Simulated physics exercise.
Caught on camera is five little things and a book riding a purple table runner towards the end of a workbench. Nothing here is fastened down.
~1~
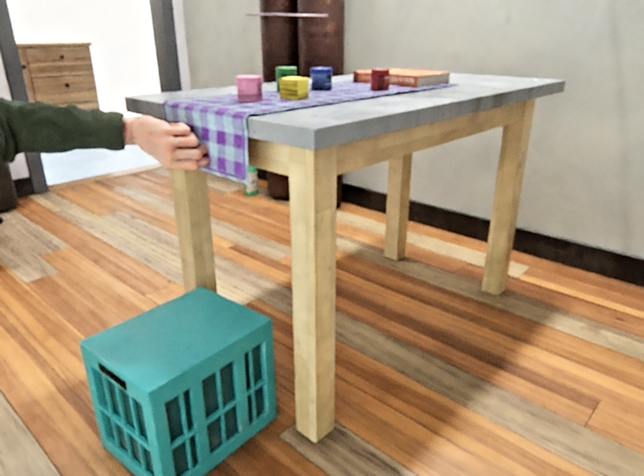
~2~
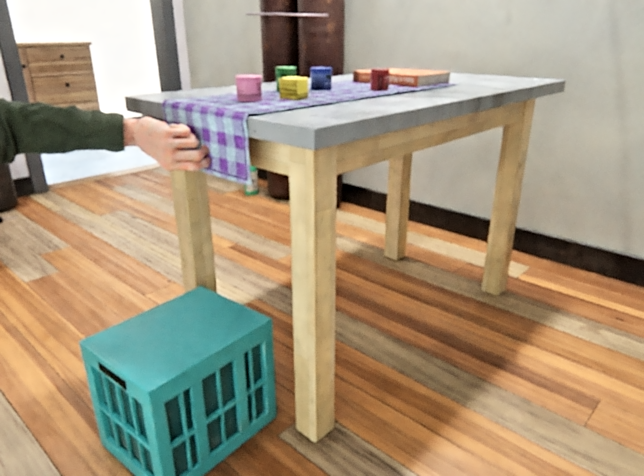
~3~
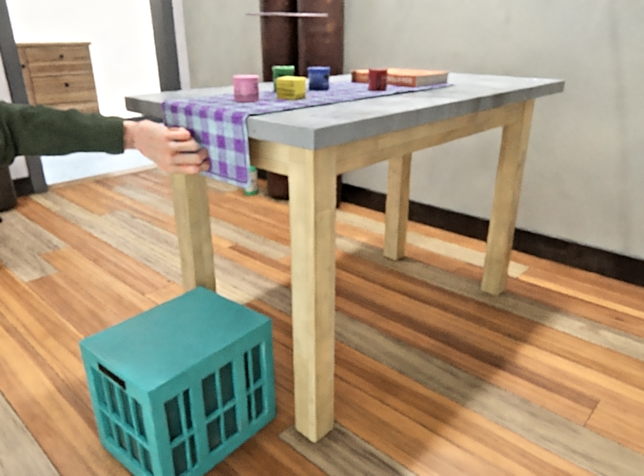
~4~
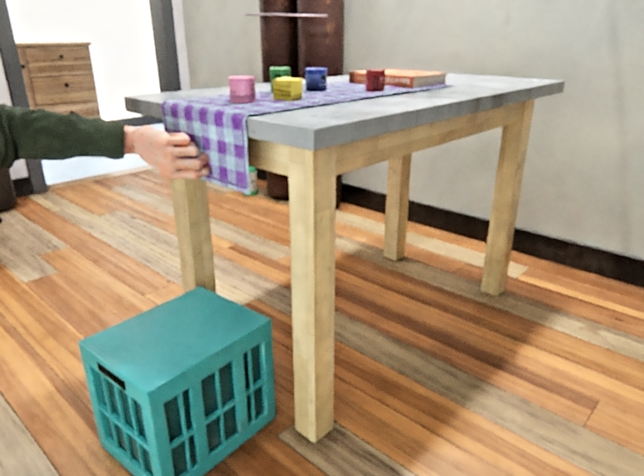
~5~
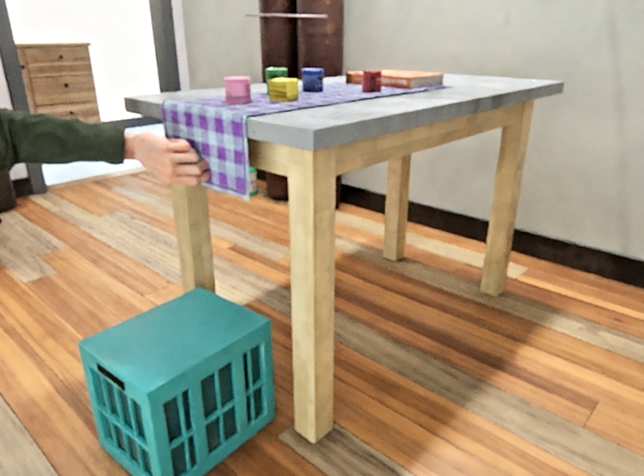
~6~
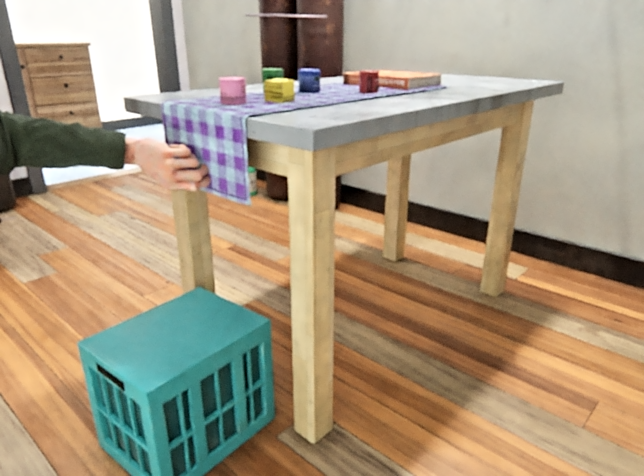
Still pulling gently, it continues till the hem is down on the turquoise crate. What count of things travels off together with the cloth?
My guess is it ends up with three missing from the top.
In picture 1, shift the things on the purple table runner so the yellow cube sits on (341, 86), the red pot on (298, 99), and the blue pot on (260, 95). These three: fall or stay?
So the yellow cube stays aboard, the red pot leaves the top, and the blue pot leaves the top.
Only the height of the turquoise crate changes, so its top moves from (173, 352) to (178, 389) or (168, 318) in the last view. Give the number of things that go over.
Then 4 and 2.
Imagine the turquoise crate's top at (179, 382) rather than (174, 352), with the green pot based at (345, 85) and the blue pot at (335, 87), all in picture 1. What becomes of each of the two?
As for the green pot, it stays in place; as for the blue pot, it stays in place.
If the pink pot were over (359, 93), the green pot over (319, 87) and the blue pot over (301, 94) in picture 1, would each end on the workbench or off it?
Here's how it goes: The pink pot makes it through, the green pot makes it through, and the blue pot ends up down.
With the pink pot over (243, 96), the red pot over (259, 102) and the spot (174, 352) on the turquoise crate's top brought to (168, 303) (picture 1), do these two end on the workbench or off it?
Observed: Pink pot departs; red pot departs.
Early on, hem near (211, 266); pink pot gone.
Midway, hem on the crate; pink pot, yellow cube and green pot gone.
Finally, hem on the crate; pink pot, yellow cube and green pot gone. The workbench loses three.
